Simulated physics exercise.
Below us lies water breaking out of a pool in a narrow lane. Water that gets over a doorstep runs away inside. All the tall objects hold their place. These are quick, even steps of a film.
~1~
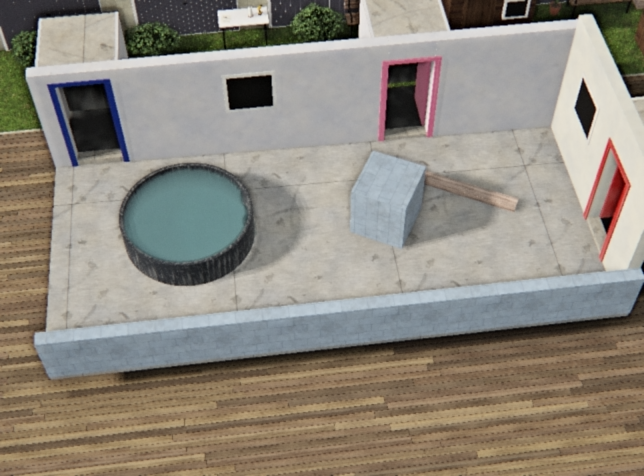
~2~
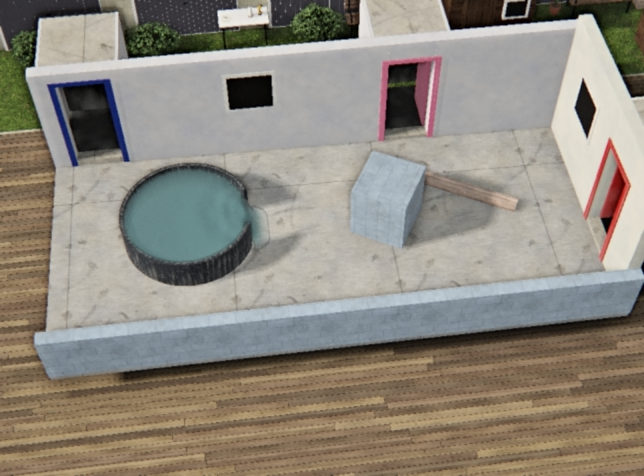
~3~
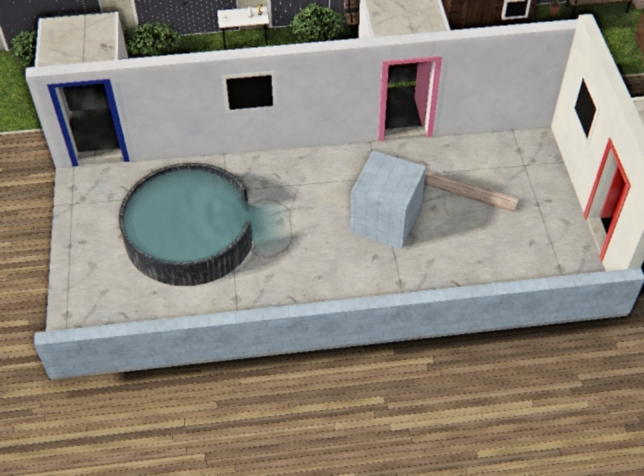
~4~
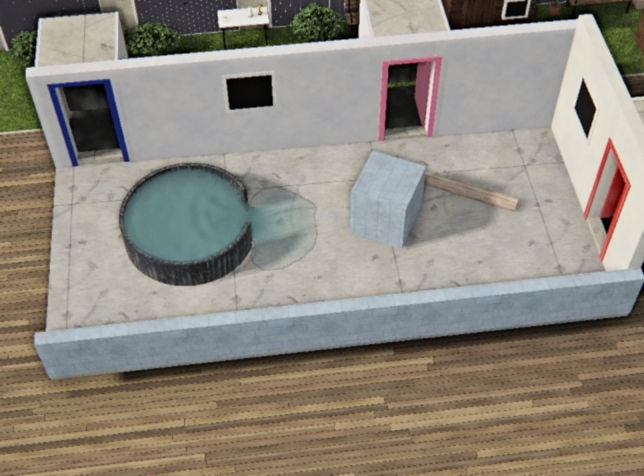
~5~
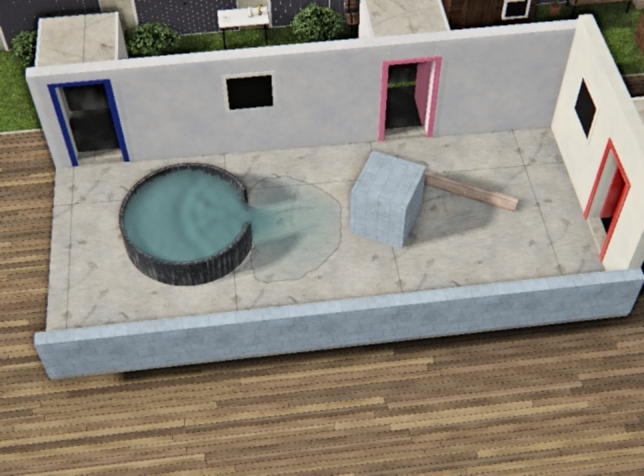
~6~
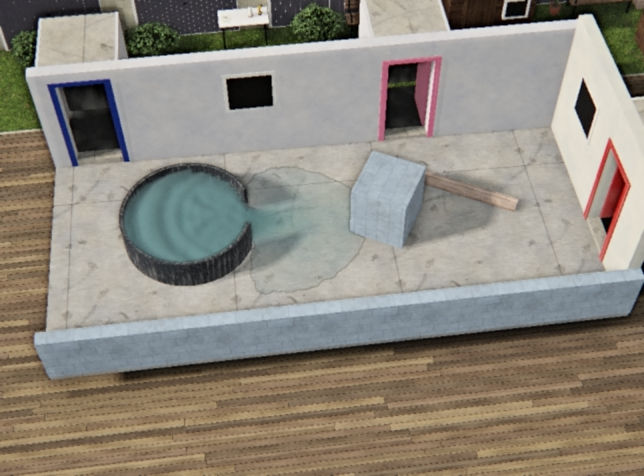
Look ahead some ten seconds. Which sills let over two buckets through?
In the end: The blue door stays under that; the pink door takes more than that; the red door takes more than that.
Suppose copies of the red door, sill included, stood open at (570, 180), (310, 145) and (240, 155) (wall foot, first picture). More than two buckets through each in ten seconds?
In turn: Is over, stays under, keeps below it.
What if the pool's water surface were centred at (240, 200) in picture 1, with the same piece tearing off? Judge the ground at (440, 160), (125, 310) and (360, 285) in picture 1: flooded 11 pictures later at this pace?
One after the other: Flooded, free of water, awash.
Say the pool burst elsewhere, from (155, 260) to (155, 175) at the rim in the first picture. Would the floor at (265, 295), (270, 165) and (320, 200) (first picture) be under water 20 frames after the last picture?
One after the other: Dry, free of water, no water.
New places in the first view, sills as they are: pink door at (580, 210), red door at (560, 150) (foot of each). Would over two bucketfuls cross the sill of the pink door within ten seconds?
The pink door is over.
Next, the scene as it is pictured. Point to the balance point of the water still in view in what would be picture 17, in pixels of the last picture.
Near (250, 228).
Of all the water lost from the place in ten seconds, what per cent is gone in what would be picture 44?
I make it 65 per cent.
A moment on, water covers 20 % of the floor; the blue door not reached, the pink door not reached, the red door not reached.
Next, water covers 35 % of the floor; the blue door not reached, the pink door under two buckets in, the red door not reached.
Then, water covers 50 % of the floor; the blue door not reached, the pink door over two buckets in, the red door wet at the sill, nothing in.
Later, water covers 65 % of the floor; the blue door not reached, the pink door over two buckets in, the red door over two buckets in.
In the end, water covers 70 % of the floor; the blue door not reached, the pink door over two buckets in, the red door over two buckets in.
